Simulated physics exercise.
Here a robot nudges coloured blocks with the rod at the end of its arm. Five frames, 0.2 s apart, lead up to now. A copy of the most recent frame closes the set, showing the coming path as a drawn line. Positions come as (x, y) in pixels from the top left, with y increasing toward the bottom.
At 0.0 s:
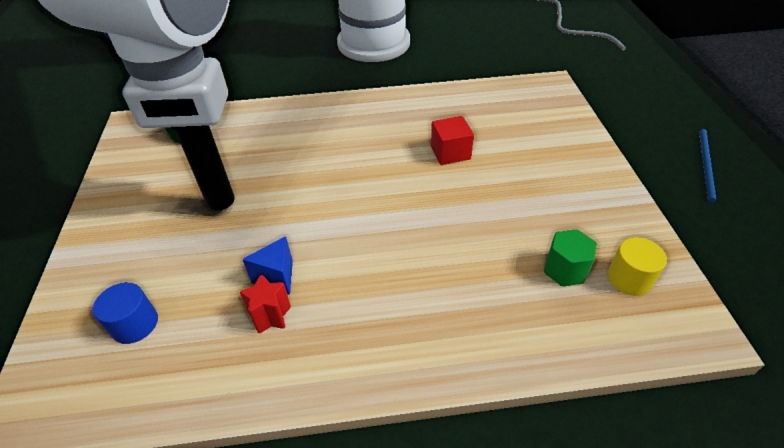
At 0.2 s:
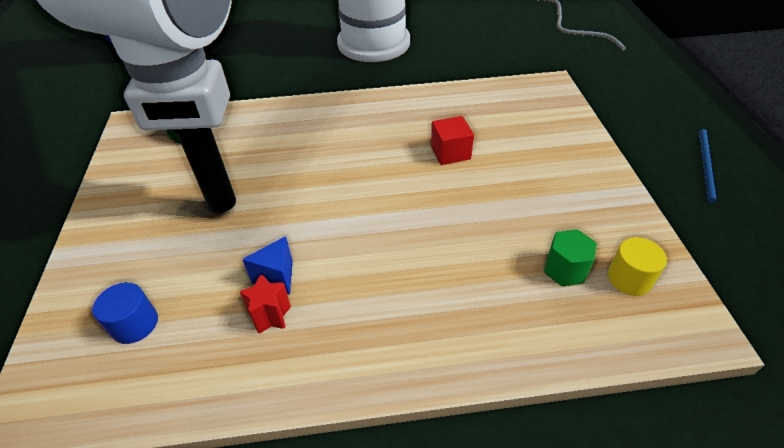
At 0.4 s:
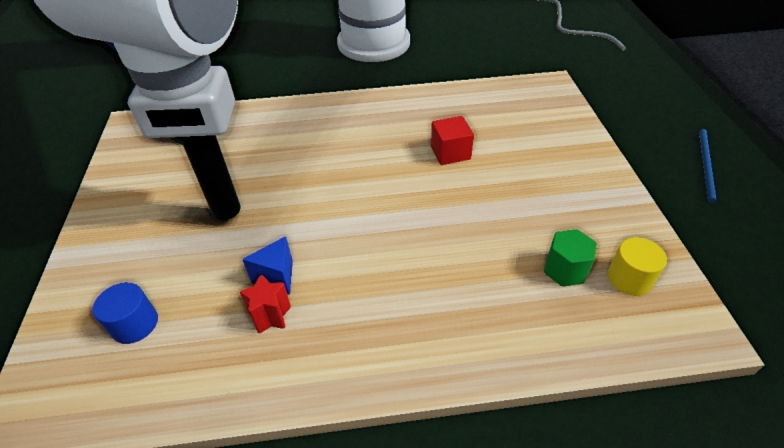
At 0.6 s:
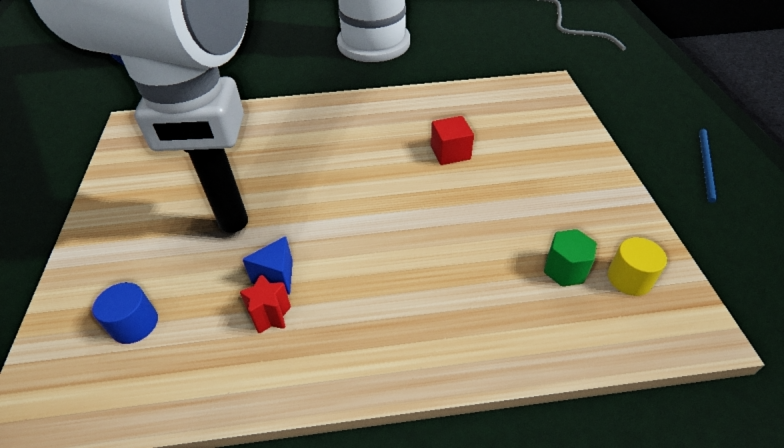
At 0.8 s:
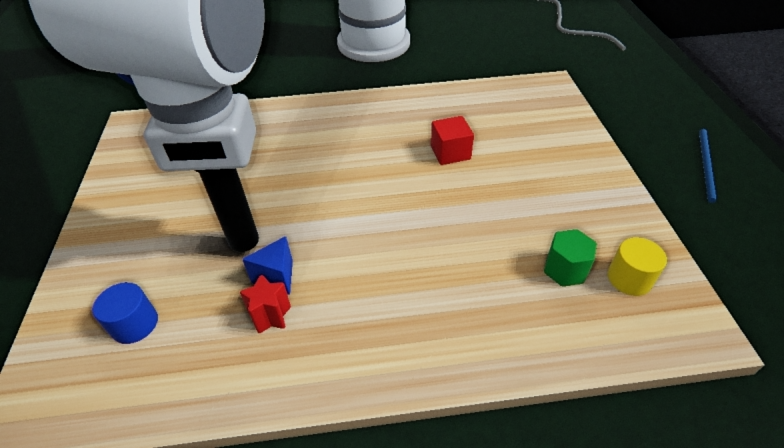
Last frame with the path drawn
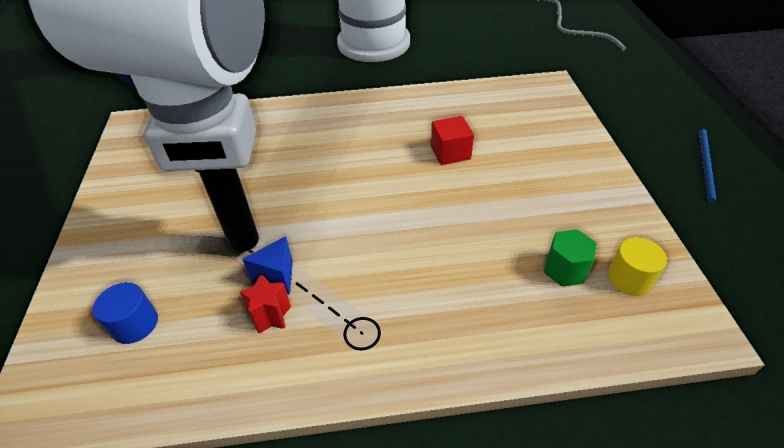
To begin with, a robot arm holds its black rod over a wooden board, above a blue triangle and red star, with other coloured blocks spread around. The rod barely shifts at first, then moves down and slightly right until its tip is beside the triangle, while every block remains still.
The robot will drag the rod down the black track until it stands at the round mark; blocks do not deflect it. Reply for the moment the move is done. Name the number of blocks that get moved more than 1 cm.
It displaces one.
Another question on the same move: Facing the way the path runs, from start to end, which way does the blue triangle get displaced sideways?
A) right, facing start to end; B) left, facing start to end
The correct letter is A.
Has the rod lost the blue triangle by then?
In short: Yes.
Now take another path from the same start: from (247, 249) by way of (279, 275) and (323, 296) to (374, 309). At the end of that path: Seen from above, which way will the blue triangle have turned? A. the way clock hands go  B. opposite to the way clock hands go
That would be A.
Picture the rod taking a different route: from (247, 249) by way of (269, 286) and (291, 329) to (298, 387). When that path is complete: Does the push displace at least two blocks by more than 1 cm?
Answer: Yes.
The line goes from (247, 249) directly to (362, 333).
The first path, step by step. One third of the way, rod at (281, 267); blue triangle at (288, 270).
Two thirds of the way, rod at (320, 295); blue triangle at (317, 305), turned 30° clockwise.
At the end, rod at (361, 327); red star unmoved; blue triangle at (324, 326), turned 70° clockwise.
